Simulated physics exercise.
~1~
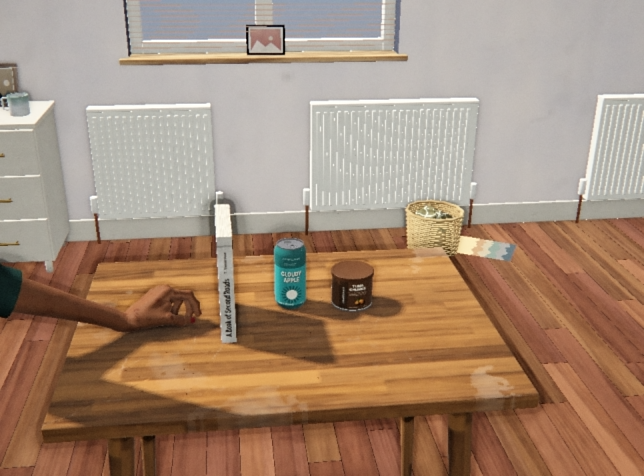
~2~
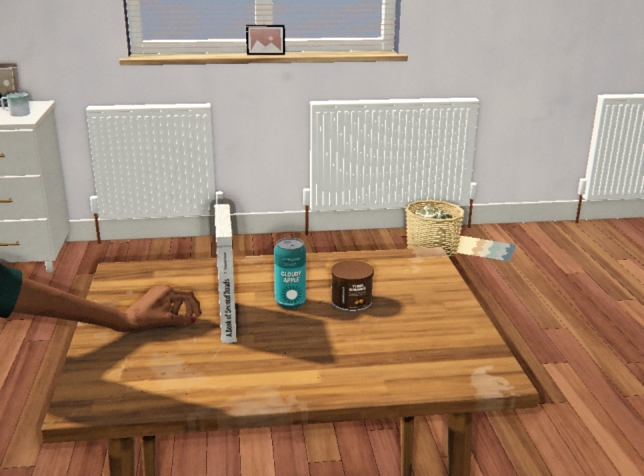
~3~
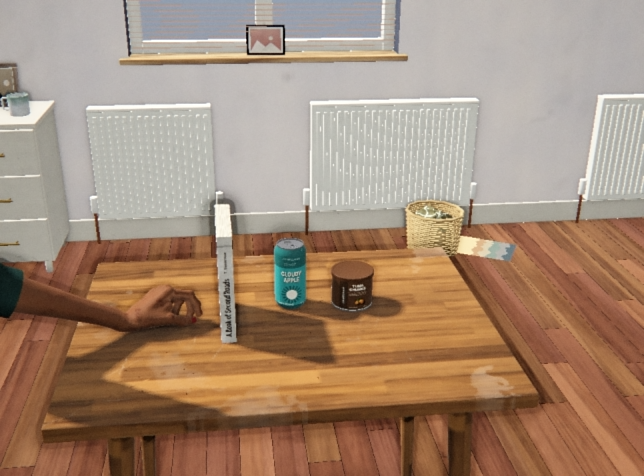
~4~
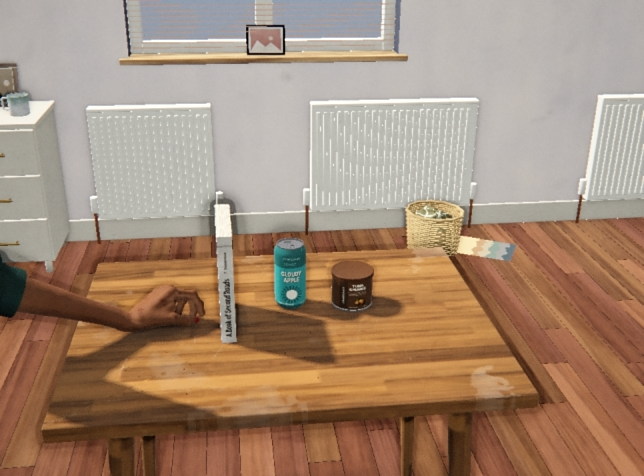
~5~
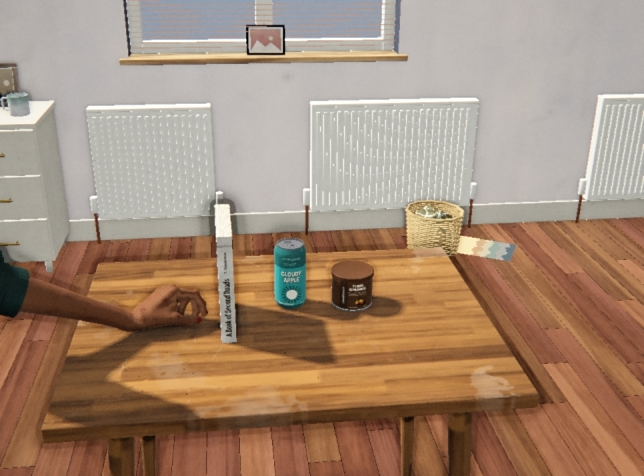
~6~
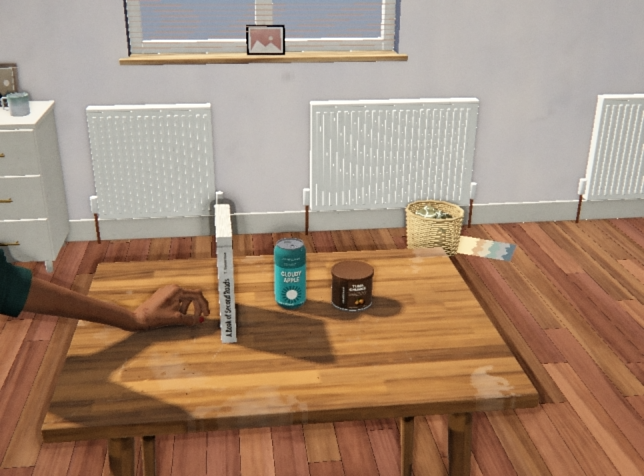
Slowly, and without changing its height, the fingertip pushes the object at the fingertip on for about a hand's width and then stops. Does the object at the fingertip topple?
No, it is going to resist falling.
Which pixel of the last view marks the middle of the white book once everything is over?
Near (283, 268).
Then, 0.90 s later than the last frame, white book moved a little near (247, 271).
Then, 1.60 s later than the last frame, white book moved a little near (274, 269).
When it is over, moved from the start, white book. End places, in pixels of the last picture, white book near (283, 268).
